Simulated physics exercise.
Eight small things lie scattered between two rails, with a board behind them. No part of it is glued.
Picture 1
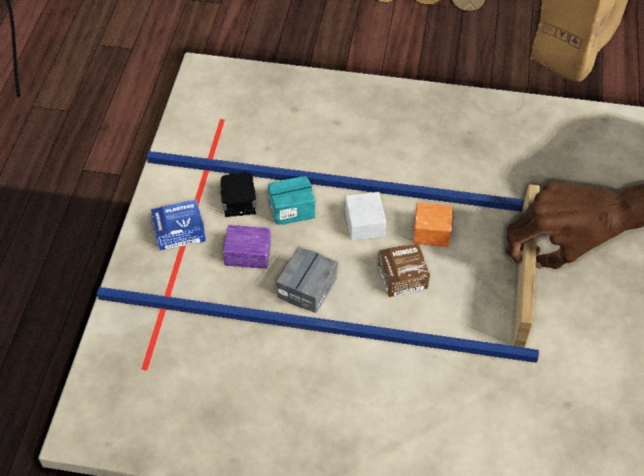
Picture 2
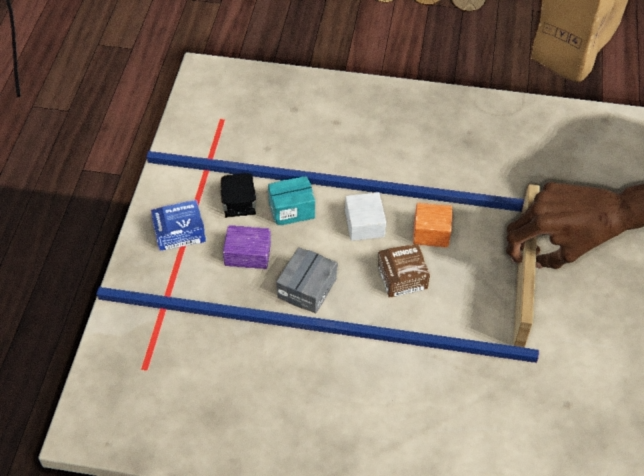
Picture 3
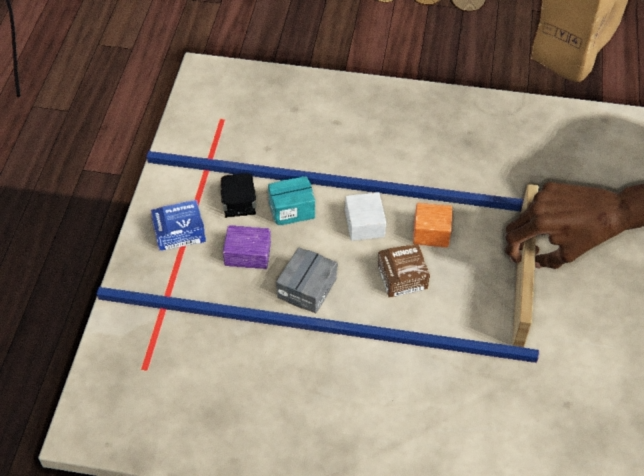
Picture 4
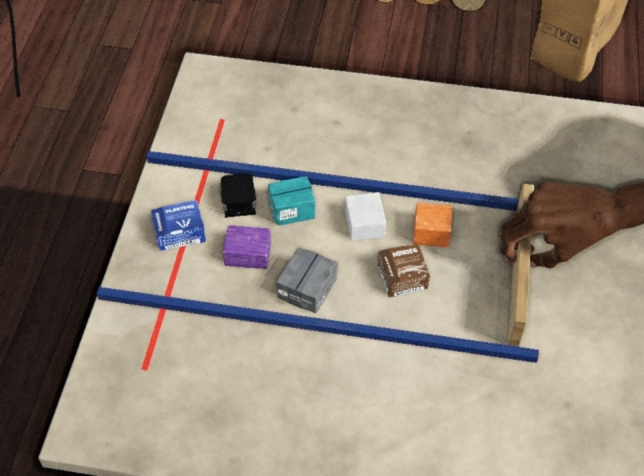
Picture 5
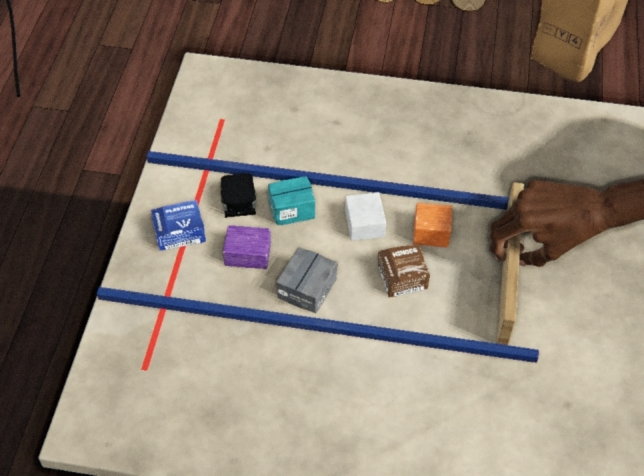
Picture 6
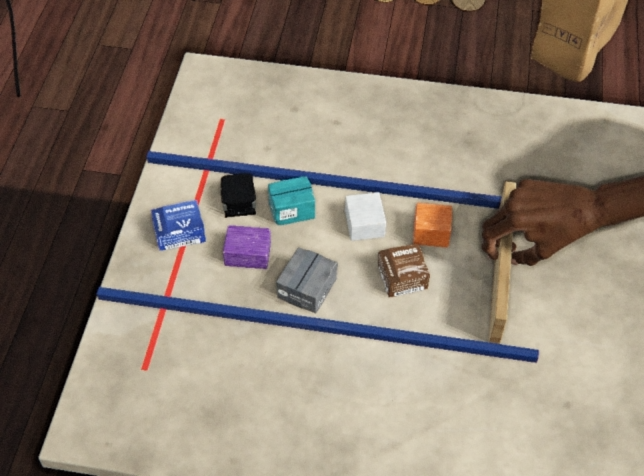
A hand held a wooden board still between two blue rails, then slid it a short way left toward eight scattered small boxes and blocks, which stayed where they were without being touched.
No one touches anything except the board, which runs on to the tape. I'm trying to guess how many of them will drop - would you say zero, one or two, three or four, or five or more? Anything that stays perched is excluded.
I'd say three or four.
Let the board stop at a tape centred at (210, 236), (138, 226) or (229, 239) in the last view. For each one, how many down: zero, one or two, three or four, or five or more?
One after another: Either three or four, more than four, 1 or 2.
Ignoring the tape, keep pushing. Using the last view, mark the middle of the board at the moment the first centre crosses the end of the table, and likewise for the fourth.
At the first moment about (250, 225), at the next about (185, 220).
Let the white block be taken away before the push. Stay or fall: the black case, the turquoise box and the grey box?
I'd say the black case does not stay, the turquoise box stays up, and the grey box stays up.
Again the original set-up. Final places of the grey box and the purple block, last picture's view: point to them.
Roughly (143, 266); the other one roughly (120, 228).
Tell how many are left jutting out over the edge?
2 overhanging.
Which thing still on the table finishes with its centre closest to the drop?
Closest in the end is the purple block.
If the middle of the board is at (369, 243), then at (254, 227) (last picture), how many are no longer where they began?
Moved so far: 5, later 8.
Soon after, none off yet; blue box at rest near (178, 225); black case at rest near (238, 196); purple block at rest near (247, 247).
In the end, the number that fall off is three or four; gone, turquoise box, black case and blue box.
